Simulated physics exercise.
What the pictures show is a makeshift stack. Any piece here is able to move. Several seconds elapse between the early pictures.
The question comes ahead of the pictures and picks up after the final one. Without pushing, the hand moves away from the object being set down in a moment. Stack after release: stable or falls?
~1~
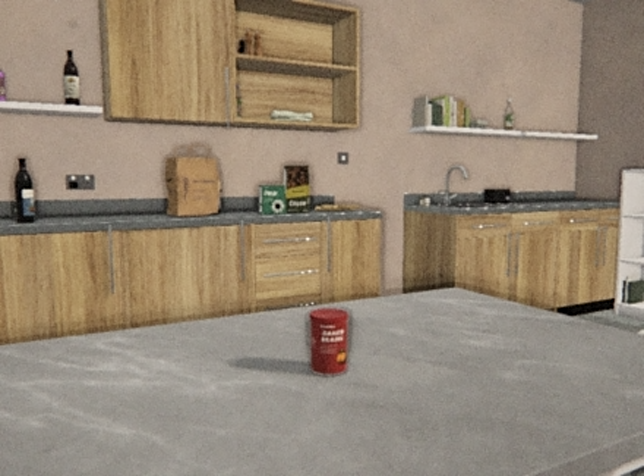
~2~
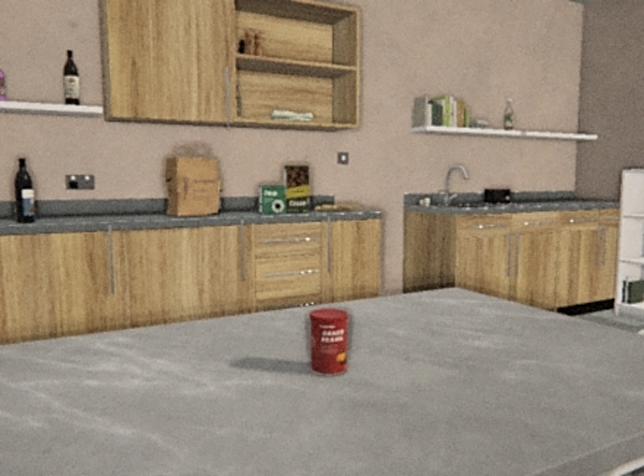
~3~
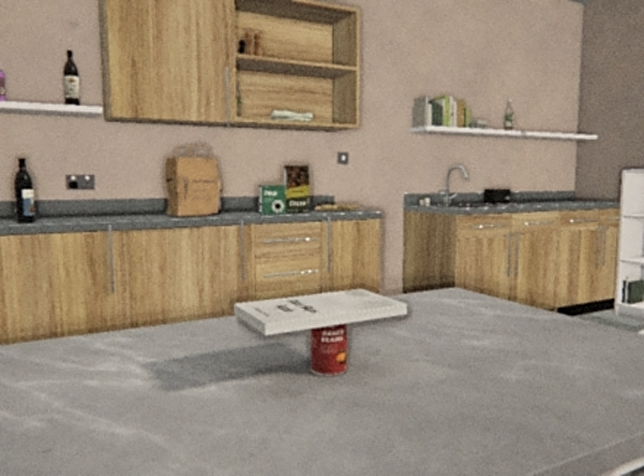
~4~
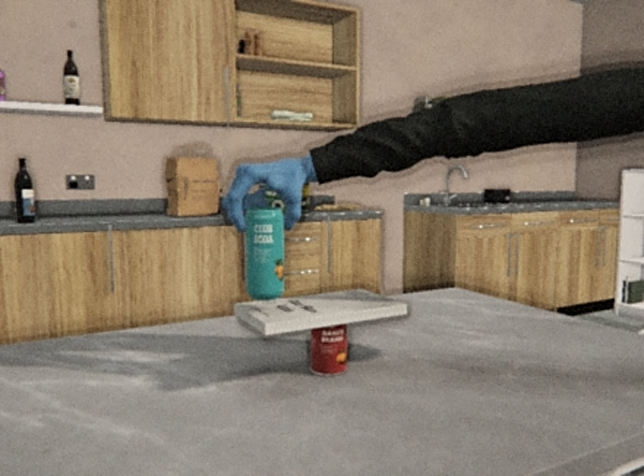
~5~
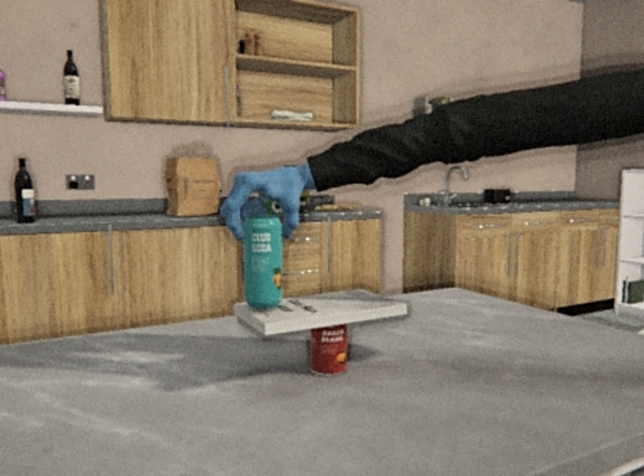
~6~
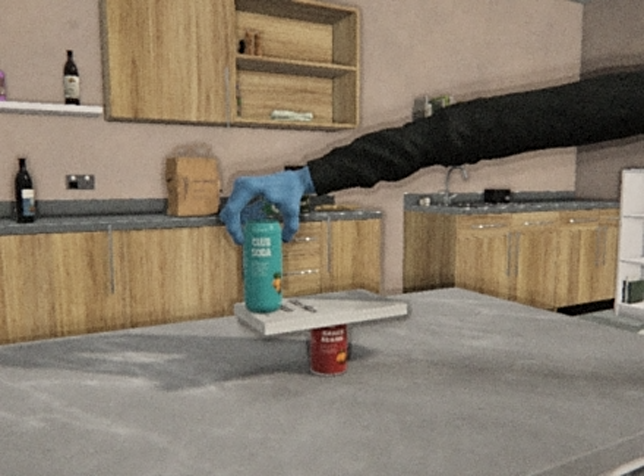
Honestly, the whole thing doesn't stay intact in the end.
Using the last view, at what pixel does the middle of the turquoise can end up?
Roughly at pixel (186, 377).
Then, 0.40 s later than the last frame, turquoise can now fallen; white book tilted by 58°.
Then, 0.50 s later than the last frame, white book tilted by 55°.
When it is over, fallen, turquoise can; lying over in the stack, white book; red tin as before. End places, in pixels of the last picture, turquoise can near (186, 377). The stack comes apart.
